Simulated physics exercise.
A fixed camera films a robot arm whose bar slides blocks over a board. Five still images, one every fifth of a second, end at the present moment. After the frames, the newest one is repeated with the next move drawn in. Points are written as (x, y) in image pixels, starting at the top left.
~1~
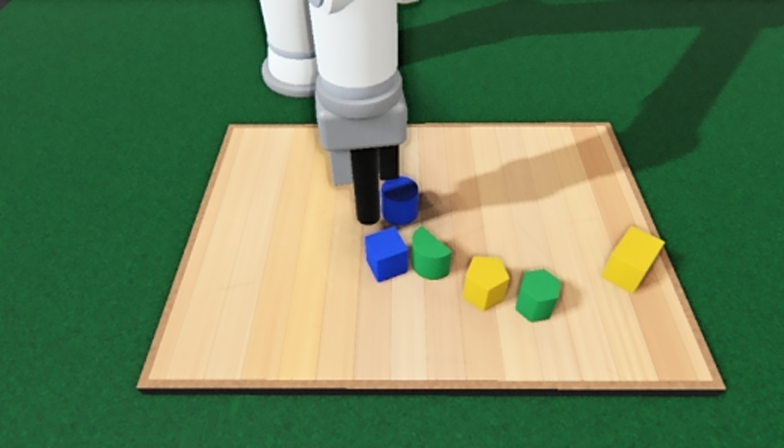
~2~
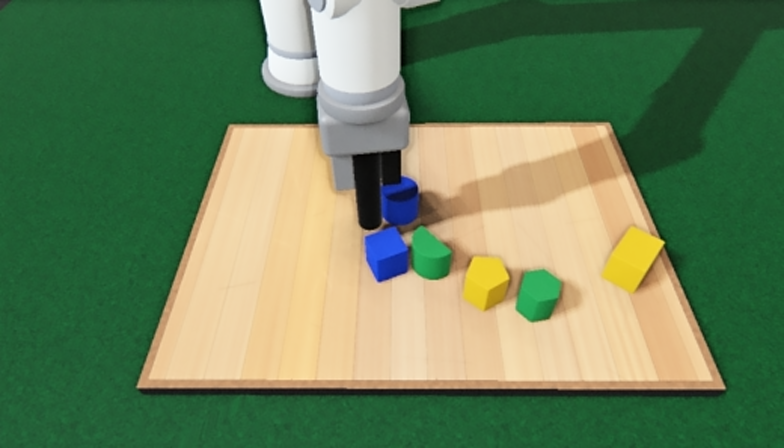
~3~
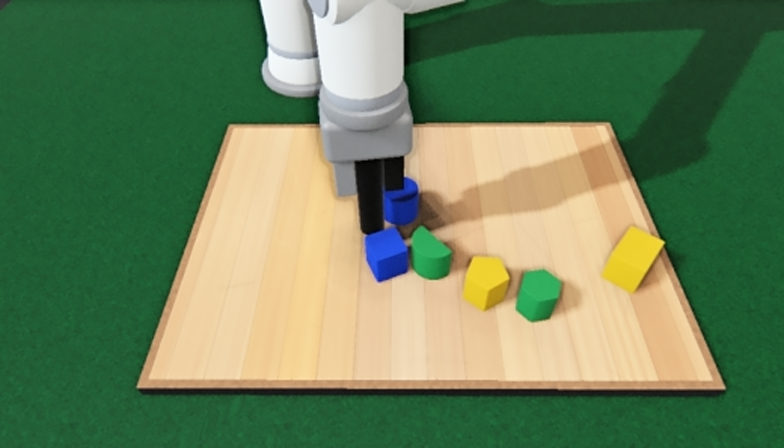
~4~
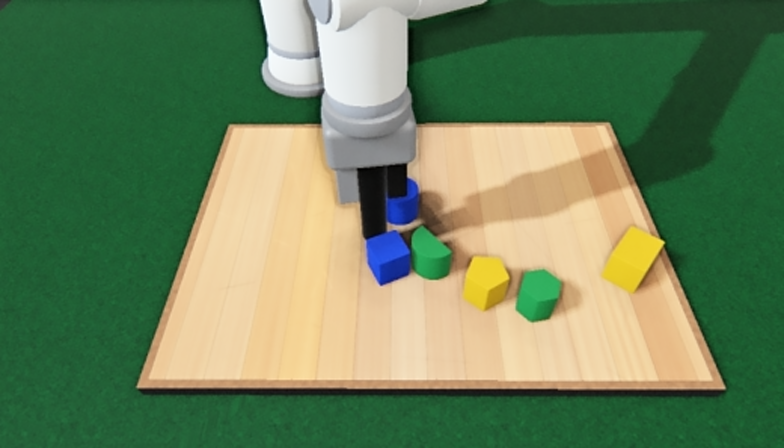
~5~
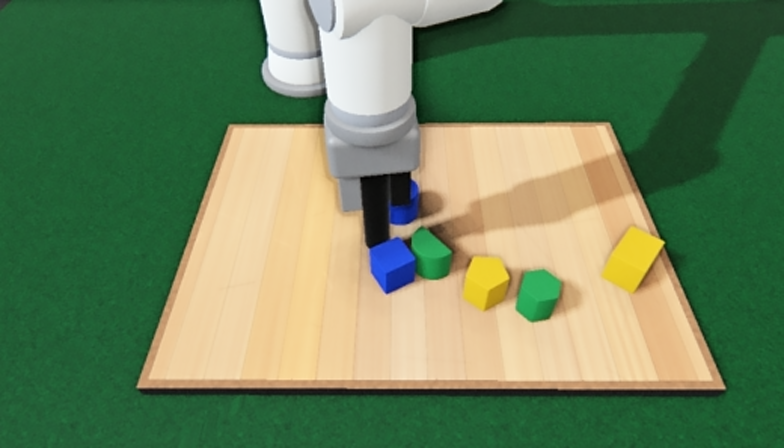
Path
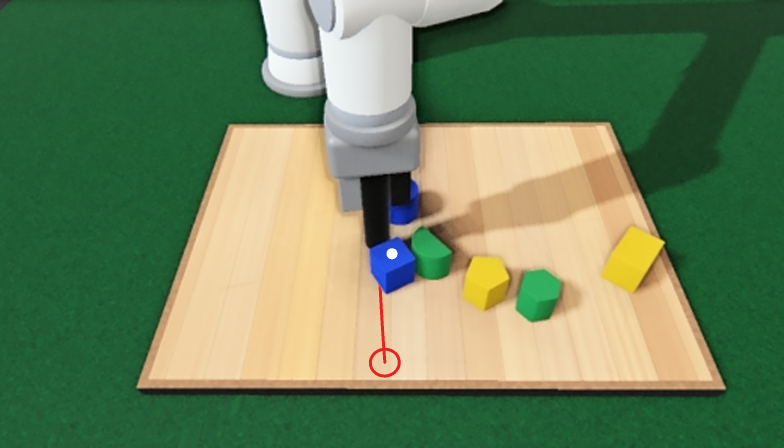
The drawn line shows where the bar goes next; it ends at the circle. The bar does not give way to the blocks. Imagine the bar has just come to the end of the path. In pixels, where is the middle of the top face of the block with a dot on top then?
Pixel (414, 295).
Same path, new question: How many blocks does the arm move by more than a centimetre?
The push will move one block.
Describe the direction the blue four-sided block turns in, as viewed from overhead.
Its spin: Anticlockwise.
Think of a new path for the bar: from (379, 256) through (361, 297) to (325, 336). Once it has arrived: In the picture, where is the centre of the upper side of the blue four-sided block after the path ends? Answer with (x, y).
It should be at about (397, 273).
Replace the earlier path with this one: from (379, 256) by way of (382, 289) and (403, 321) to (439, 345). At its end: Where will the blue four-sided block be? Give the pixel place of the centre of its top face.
The answer is (478, 330).
Drawn move, from (379, 256) to (385, 362); the dot is on the blue four-sided block.
On the path given first. One third of the way, bar at (380, 275); blue four-sided block at (406, 283), turned 40° anticlockwise.
Two thirds of the way, bar at (382, 311); blue four-sided block at (414, 295), turned 65° anticlockwise.
At the end, bar at (384, 350); blue four-sided block at (414, 295), turned 65° anticlockwise; green half-round block still.
